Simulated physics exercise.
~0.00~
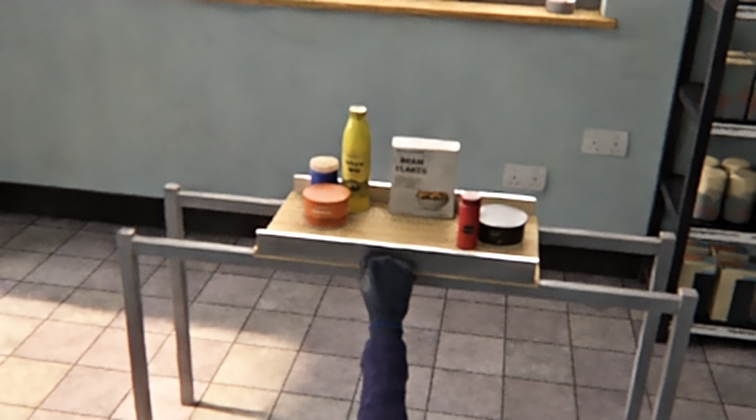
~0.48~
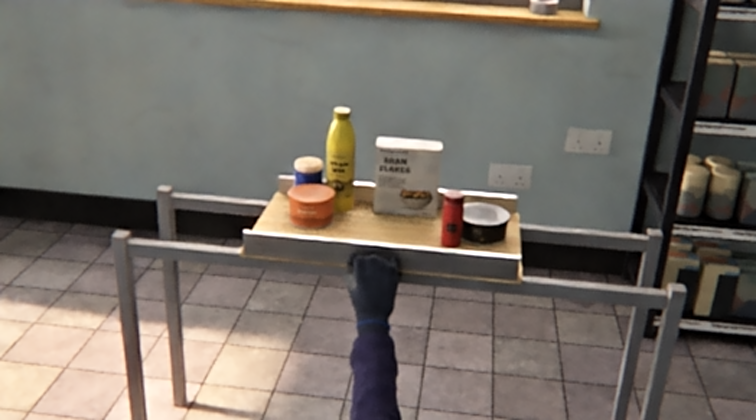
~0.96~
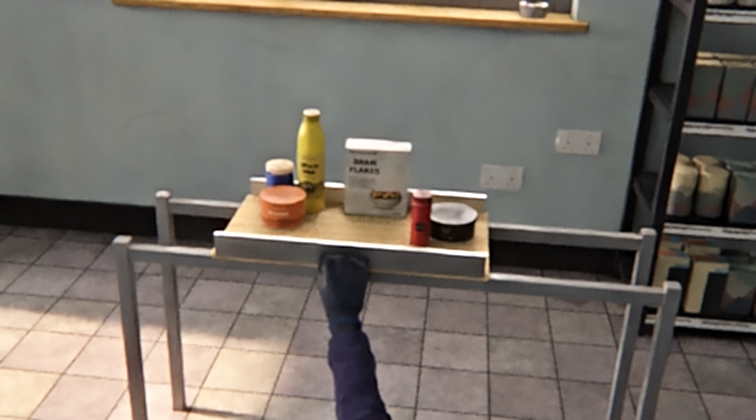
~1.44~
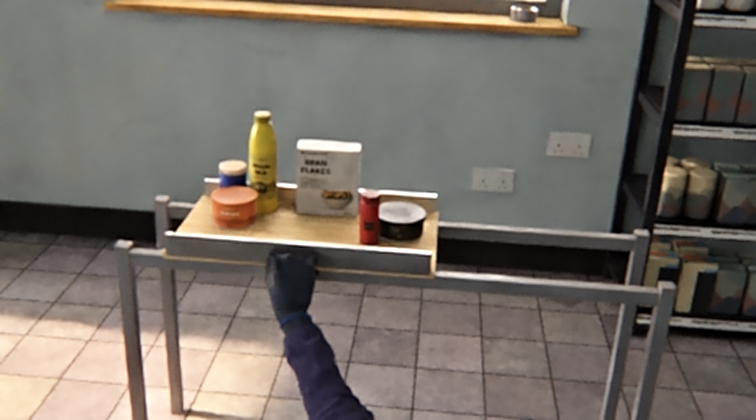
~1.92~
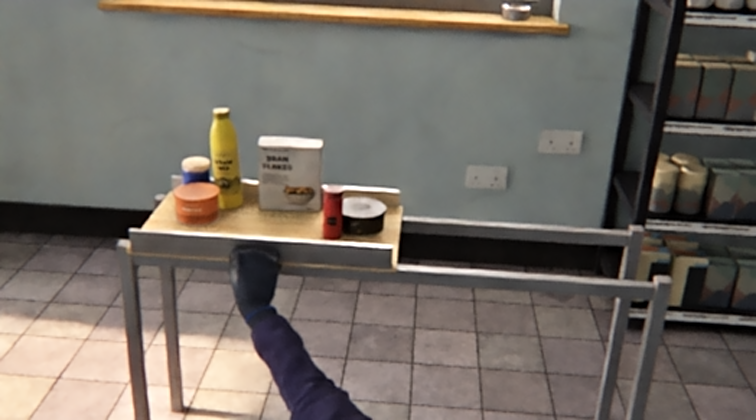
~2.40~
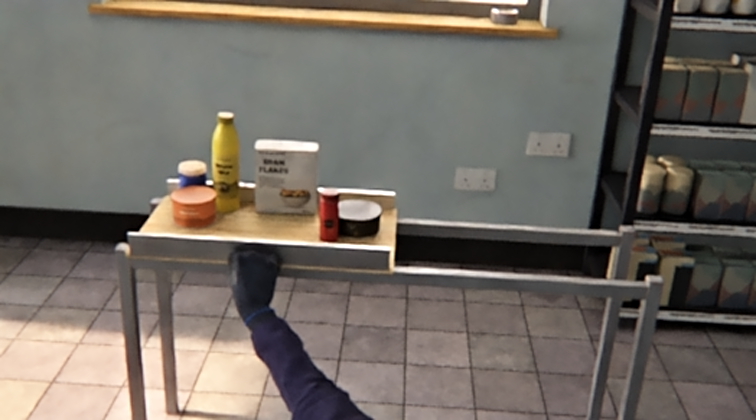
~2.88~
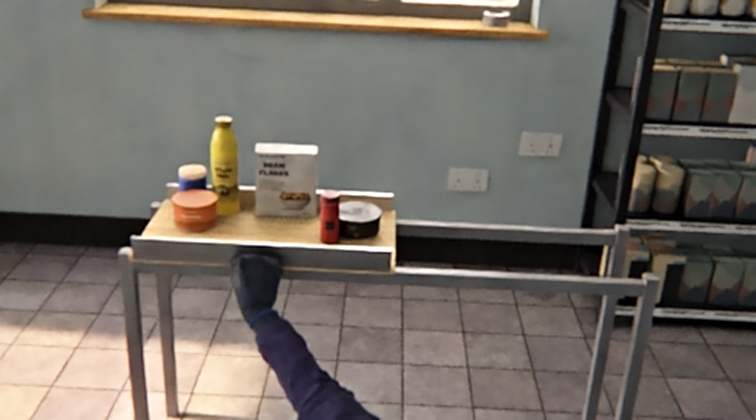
A gloved hand slides a tray of groceries left along rails, and everything stays upright.
